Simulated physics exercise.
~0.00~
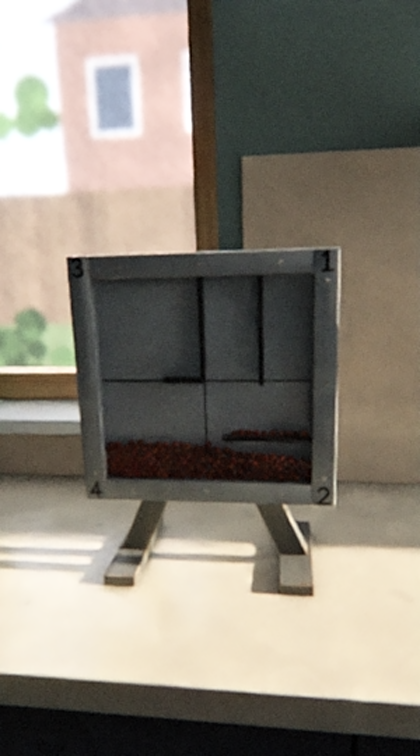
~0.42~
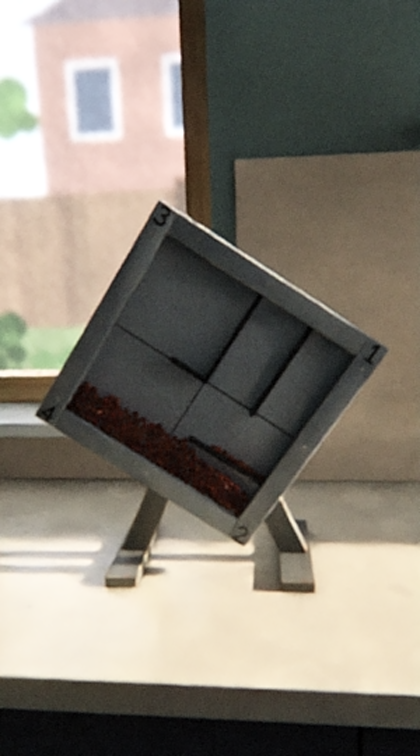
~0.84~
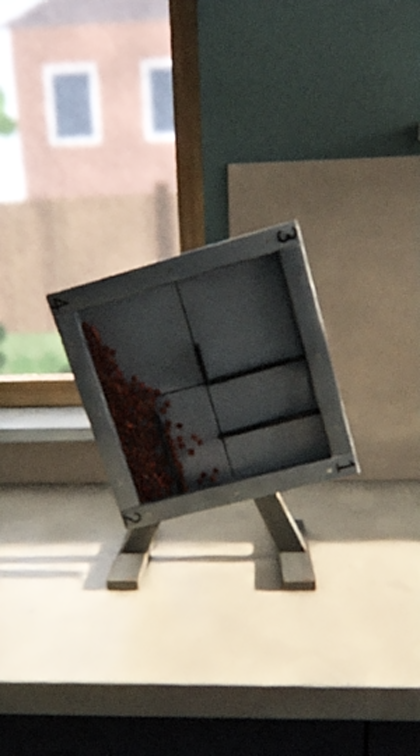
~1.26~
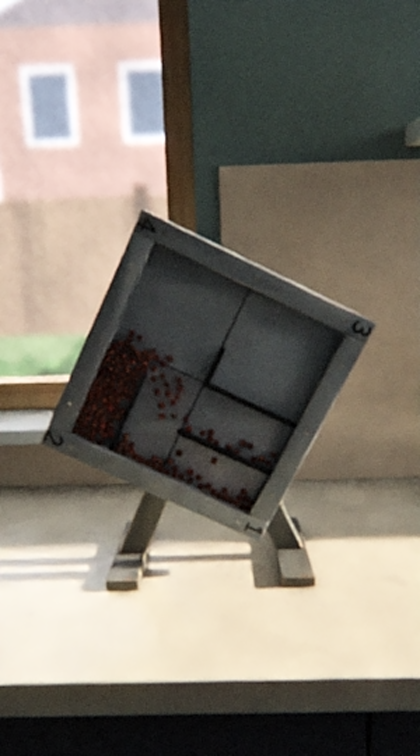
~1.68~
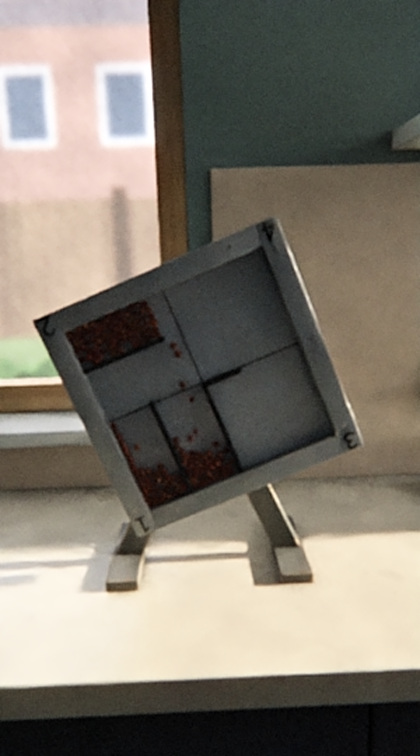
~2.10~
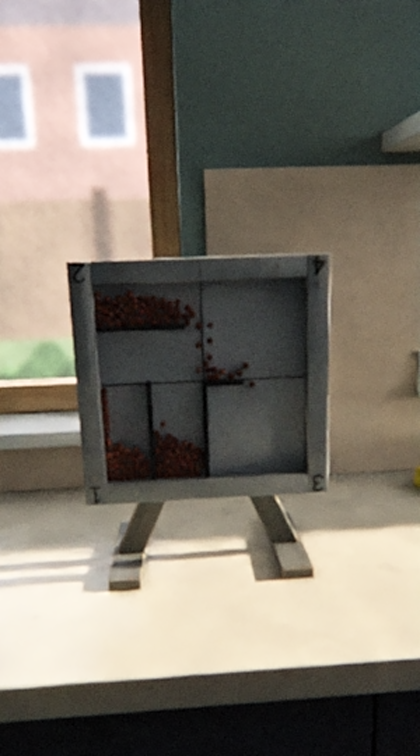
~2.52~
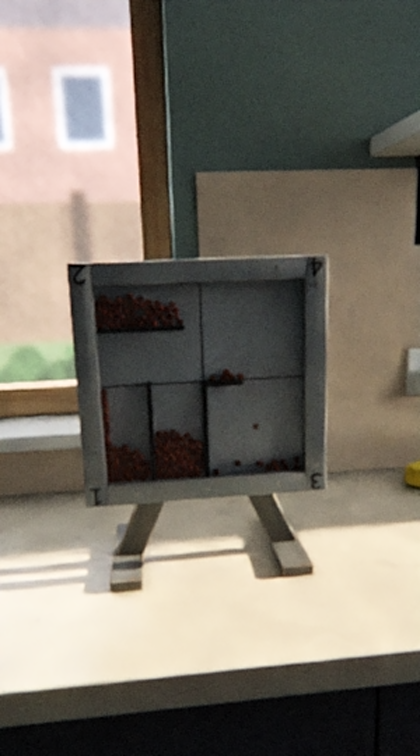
The video shows a square framed case of small reddish beads turning clockwise on a counter stand through a half turn, the beads sliding and spilling between its compartments, until it stops with most at lower left, many on an upper-left shelf and a few at lower right.
